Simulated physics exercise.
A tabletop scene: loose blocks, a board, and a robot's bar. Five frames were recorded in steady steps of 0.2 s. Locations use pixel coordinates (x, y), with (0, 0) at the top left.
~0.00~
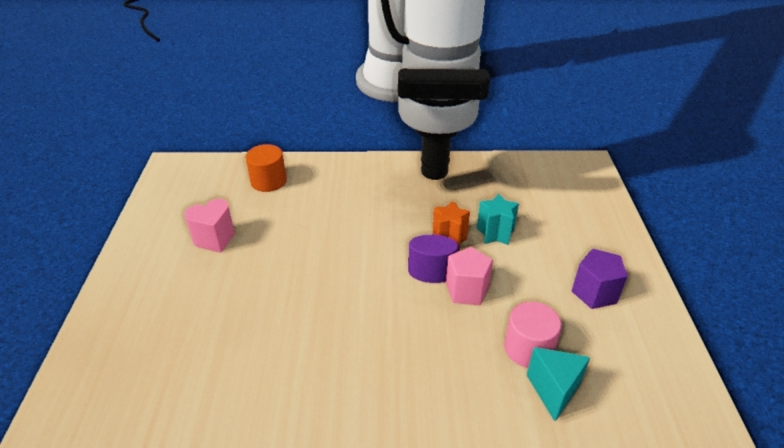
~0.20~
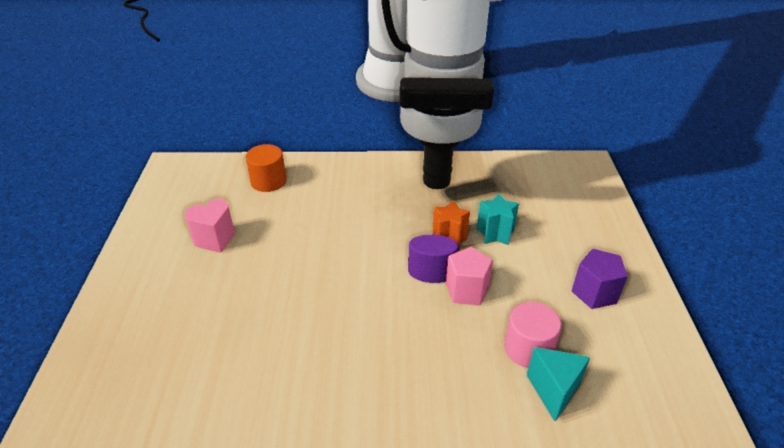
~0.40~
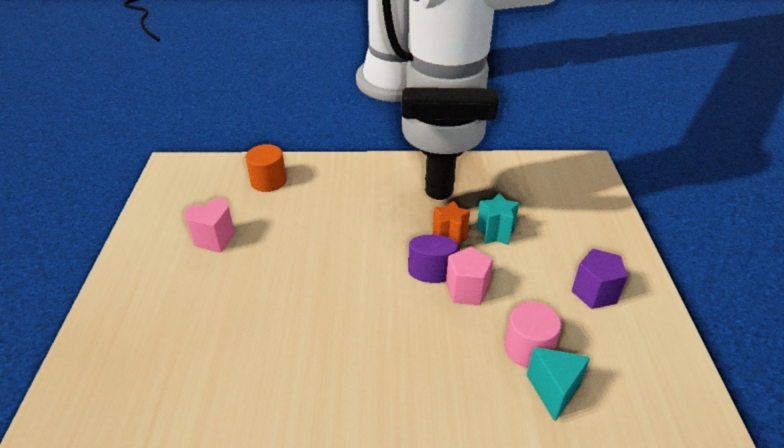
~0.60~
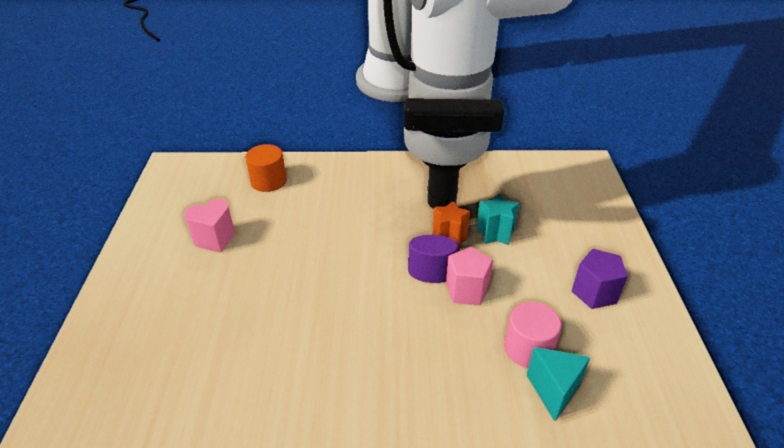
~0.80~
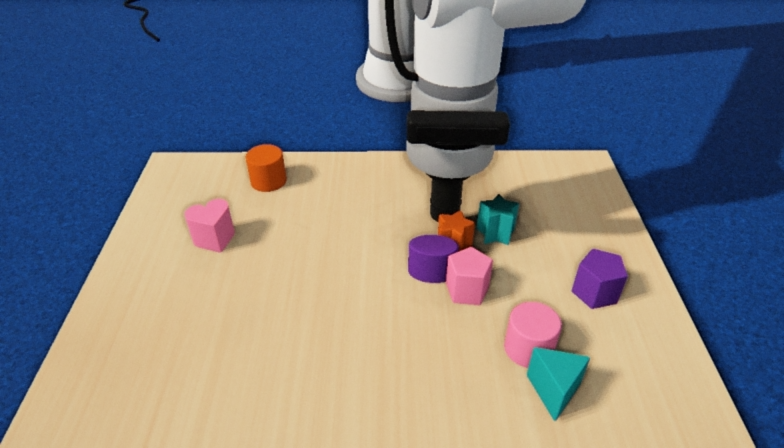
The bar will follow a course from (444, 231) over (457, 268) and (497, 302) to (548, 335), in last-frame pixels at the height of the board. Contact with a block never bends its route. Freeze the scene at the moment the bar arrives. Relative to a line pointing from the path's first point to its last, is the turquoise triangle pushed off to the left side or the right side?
It moves right.
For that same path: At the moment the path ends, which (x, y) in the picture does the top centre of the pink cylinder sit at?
The middle of its top is at (567, 368).
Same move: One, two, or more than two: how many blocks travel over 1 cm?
The number is three or more.
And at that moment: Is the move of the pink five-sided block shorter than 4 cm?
No, that is not how it ends up.
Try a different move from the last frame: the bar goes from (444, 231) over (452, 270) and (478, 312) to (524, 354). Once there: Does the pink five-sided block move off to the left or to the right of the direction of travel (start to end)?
Facing from start to end, it shifts right.
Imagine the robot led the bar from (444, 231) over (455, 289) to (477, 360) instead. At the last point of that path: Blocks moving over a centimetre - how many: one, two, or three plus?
It looks like three or more blocks will be pushed more than about 1 cm.
What follows on the original path. One third of the way, bar (459, 253); orange star (472, 261); pink five-sided block (481, 292), turned 25° anticlockwise.
Two thirds of the way, bar (501, 286); orange star (506, 299), turned 20° clockwise; pink five-sided block (490, 325), turned 15° clockwise; pink cylinder (543, 327).
At the end, bar (552, 319); orange star (541, 329), turned 50° clockwise; pink five-sided block (495, 336), turned 55° clockwise; pink cylinder (567, 368); turquoise triangle (585, 409), turned 30° anticlockwise.
